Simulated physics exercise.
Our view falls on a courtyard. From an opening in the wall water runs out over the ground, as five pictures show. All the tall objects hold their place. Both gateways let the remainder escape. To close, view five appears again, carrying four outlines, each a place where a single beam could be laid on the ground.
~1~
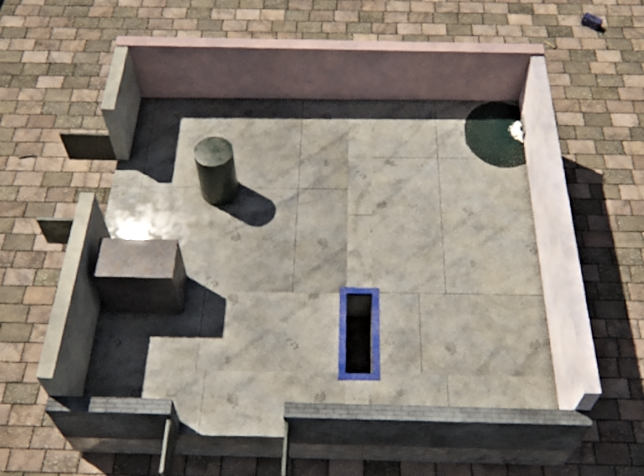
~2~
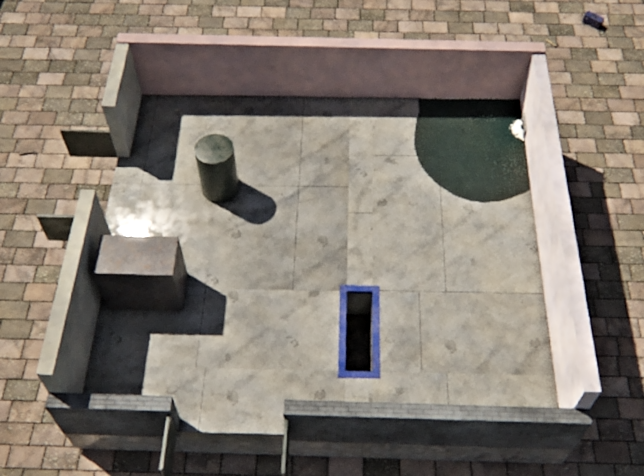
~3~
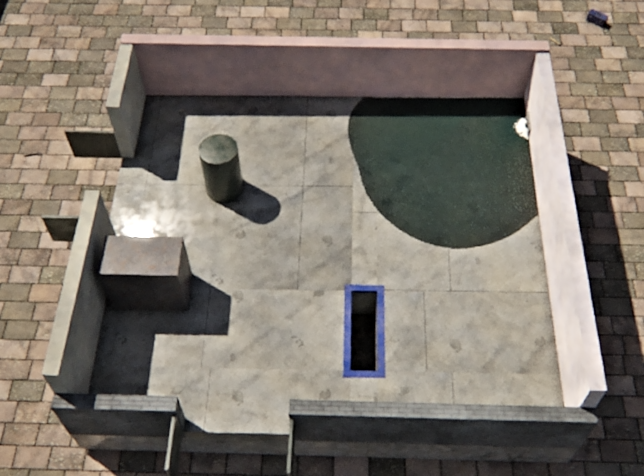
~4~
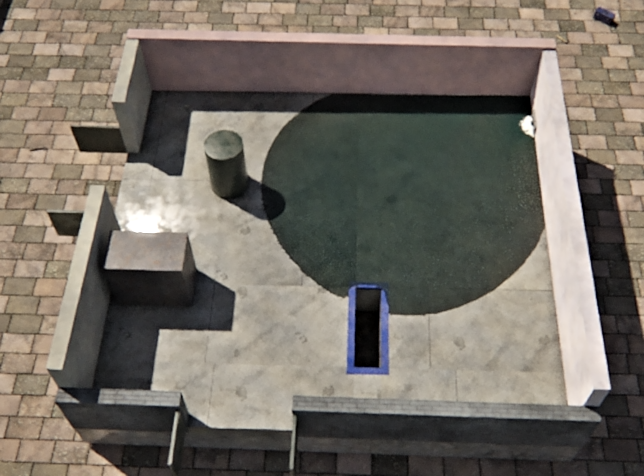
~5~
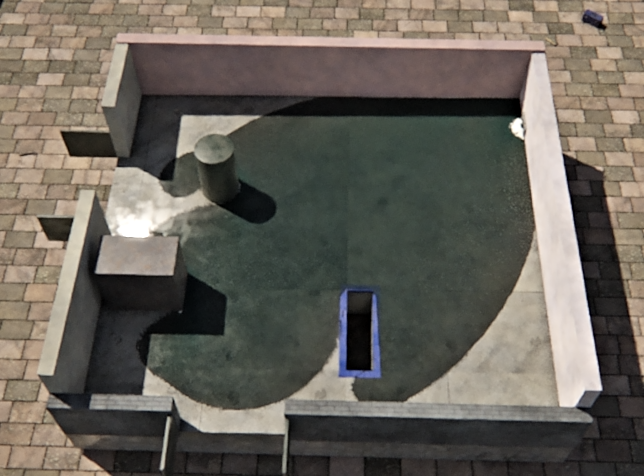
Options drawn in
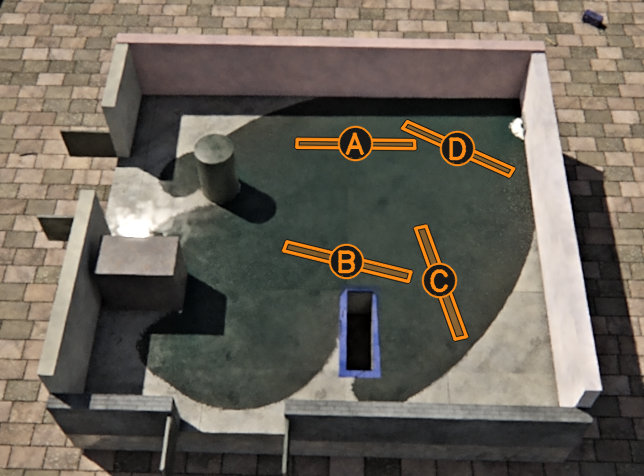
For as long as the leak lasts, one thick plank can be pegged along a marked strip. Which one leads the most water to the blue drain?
Use position A.
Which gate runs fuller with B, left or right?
More leaves on the right.
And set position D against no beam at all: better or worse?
Position D is worse.
On the marked copy, A from (297, 143) to (414, 144); B from (285, 246) to (409, 276); C from (420, 227) to (460, 337); D from (404, 125) to (511, 172).
With A, about 21 % of the stream runs into the blue drain, about 78 % out by the gates.
With B, about 8 % of the stream runs into the blue drain, about 91 % out by the gates.
With C, about 8 % of the stream runs into the blue drain, about 92 % out by the gates.
With D, about 9 % of the stream runs into the blue drain, about 89 % out by the gates.
